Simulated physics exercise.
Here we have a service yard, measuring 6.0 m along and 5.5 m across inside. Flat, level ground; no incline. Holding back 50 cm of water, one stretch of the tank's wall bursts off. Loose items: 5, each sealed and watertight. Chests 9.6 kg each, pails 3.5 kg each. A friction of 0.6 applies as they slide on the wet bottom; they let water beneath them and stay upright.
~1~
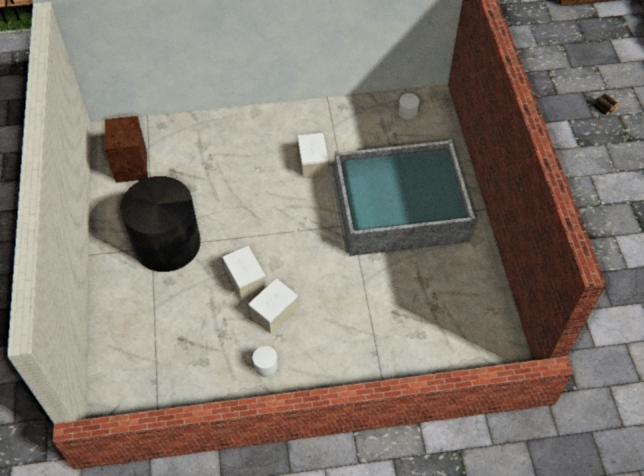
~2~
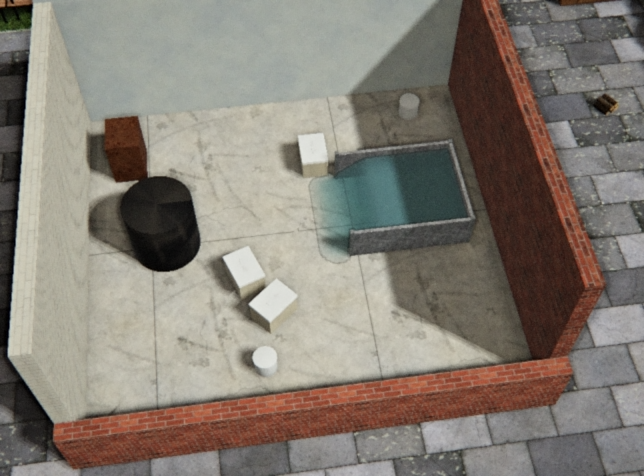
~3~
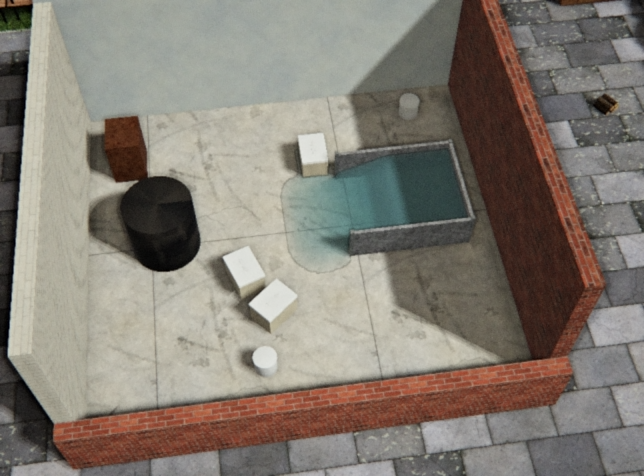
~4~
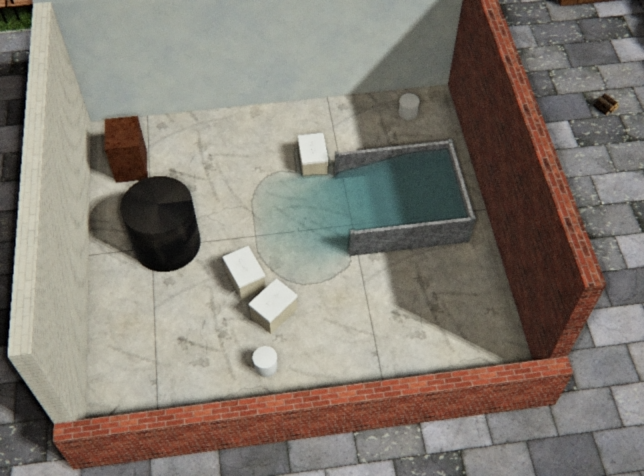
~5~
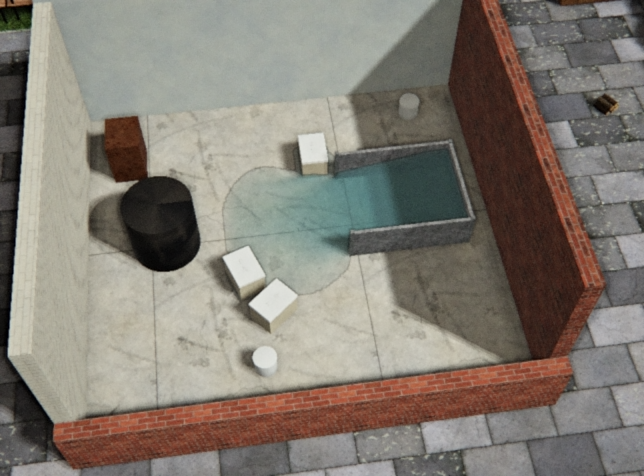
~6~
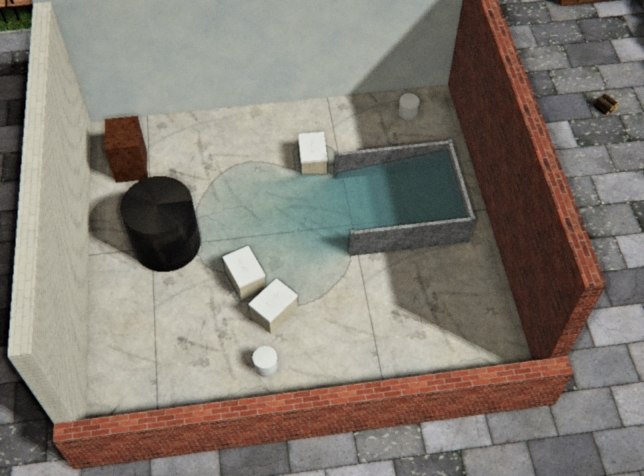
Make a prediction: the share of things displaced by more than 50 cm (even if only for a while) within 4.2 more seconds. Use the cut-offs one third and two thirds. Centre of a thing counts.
Under a third.
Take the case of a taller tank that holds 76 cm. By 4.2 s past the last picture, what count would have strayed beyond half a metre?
The count would be 3.
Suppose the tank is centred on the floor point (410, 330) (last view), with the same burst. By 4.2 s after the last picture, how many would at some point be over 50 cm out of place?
In that case the number is 3.
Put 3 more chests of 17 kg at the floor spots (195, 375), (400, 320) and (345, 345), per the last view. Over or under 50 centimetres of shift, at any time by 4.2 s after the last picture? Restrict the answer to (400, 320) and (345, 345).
In that order: Under, less.
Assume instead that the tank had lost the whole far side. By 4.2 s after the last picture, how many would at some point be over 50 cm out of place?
In that case the number is 2.
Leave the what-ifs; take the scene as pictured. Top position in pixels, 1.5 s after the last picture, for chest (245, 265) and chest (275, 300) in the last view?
Somewhere about (132, 333) and (264, 324).
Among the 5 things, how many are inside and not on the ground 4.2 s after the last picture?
Of them, 1.
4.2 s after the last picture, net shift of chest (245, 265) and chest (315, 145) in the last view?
First: 200 cm. Second: 20 cm.
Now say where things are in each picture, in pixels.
In the first frame, a chest at (313, 148), on the bottom; a chest at (244, 266) rests on the ground; 2.3 m2 under water; 0 of 5 have shifted.
In the second frame, a chest at (313, 148), on the bottom; a chest at (244, 266), on the bottom; 3.0 m2 under water; 0 of 5 have shifted.
In the third frame, a chest at (313, 148), on the bottom; a chest at (244, 266) rests on the ground; water covers 3.8 m2; 0 of 5 have shifted.
In the fourth frame, a chest at (313, 148), on the bottom; a chest at (244, 266) rests on the ground; water covers 4.7 m2; 0 of 5 have shifted.
In the fifth frame, a chest at (313, 147), on the bottom; a chest at (244, 266) rests on the ground; 5.8 m2 under water; 0 of 5 have shifted.
In the sixth frame, a chest at (313, 146) rests on the ground; a chest at (244, 266), on the bottom; 6.9 m2 under water; 0 of 5 have shifted.
Then, 0.4 s after the last picture 0 of 5 are over 50 cm from their spots; 0 afloat.
Then, 1.5 s after the last picture 1 of 5 are over 50 cm from their spots; 0 afloat.
Then, 2.8 s after the last picture 1 of 5 are over 50 cm from their spots; 1 afloat.
Then, 4.2 s after the last picture 1 of 5 are over 50 cm from their spots, and 1 have been at some point; 1 afloat.
